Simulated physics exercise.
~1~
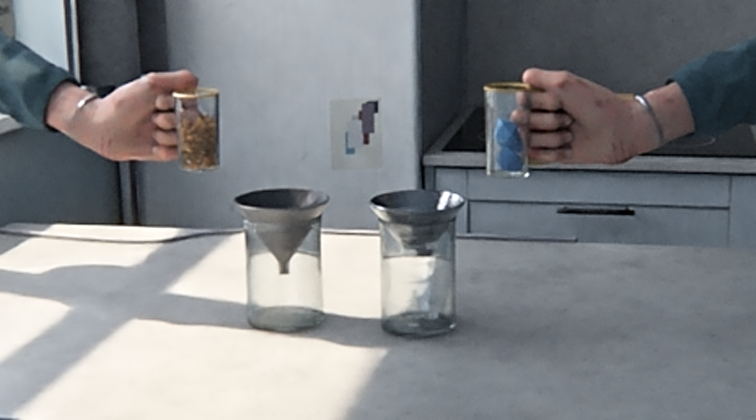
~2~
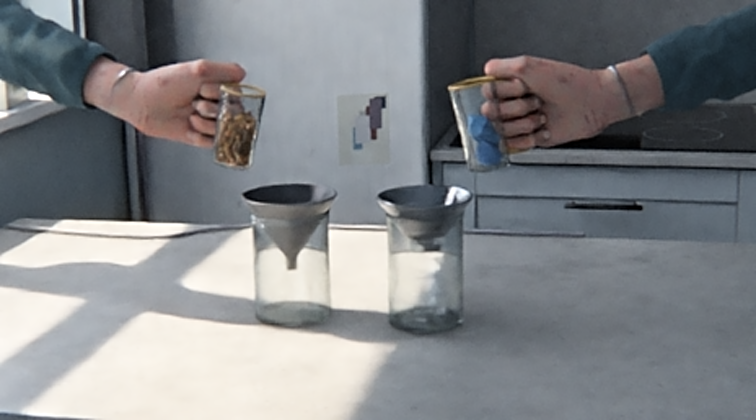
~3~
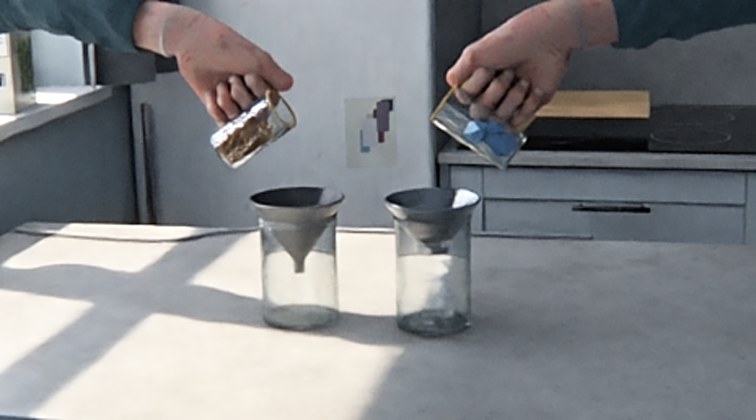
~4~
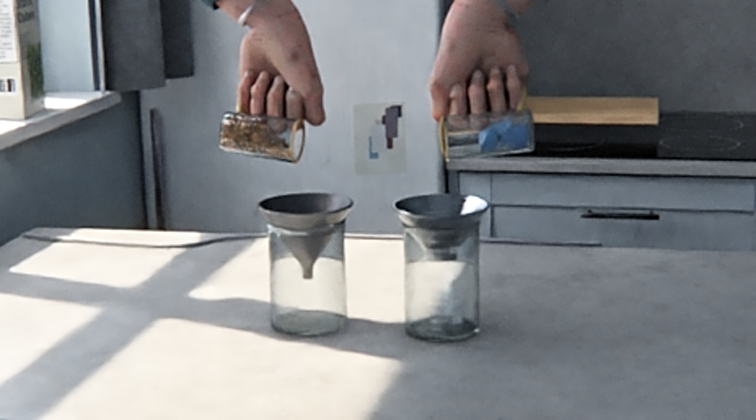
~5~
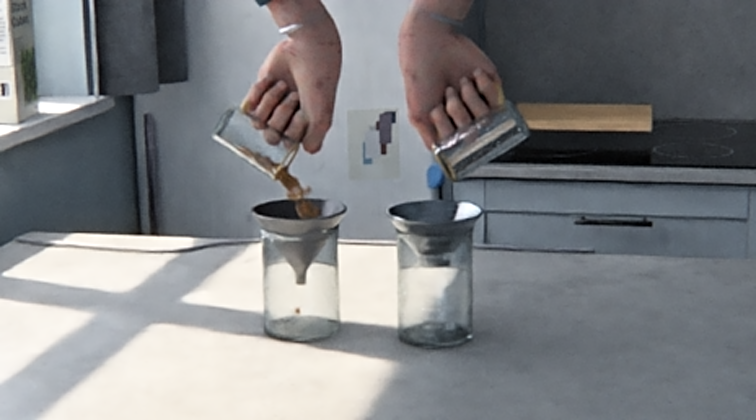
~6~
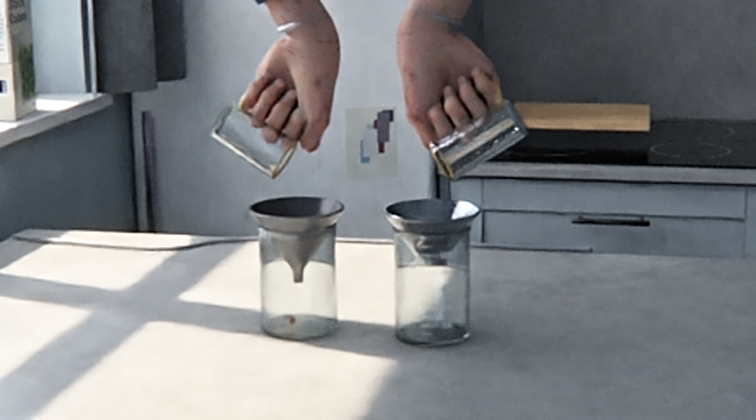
On a sunlit kitchen counter, two glass jars stand side by side with dark funnels in their mouths, while a hand on each side holds a small glass cup. The left cup holds brown bits and the right one a few blue pieces. The hands move inward over the jars, tilting the cups onto their sides, then tip them further until the contents tumble into the funnels. Both cups end up empty and upturned, with a stray brown bit or so in the left jar, no blue in the right, and the rest lodged out of sight in the funnels.
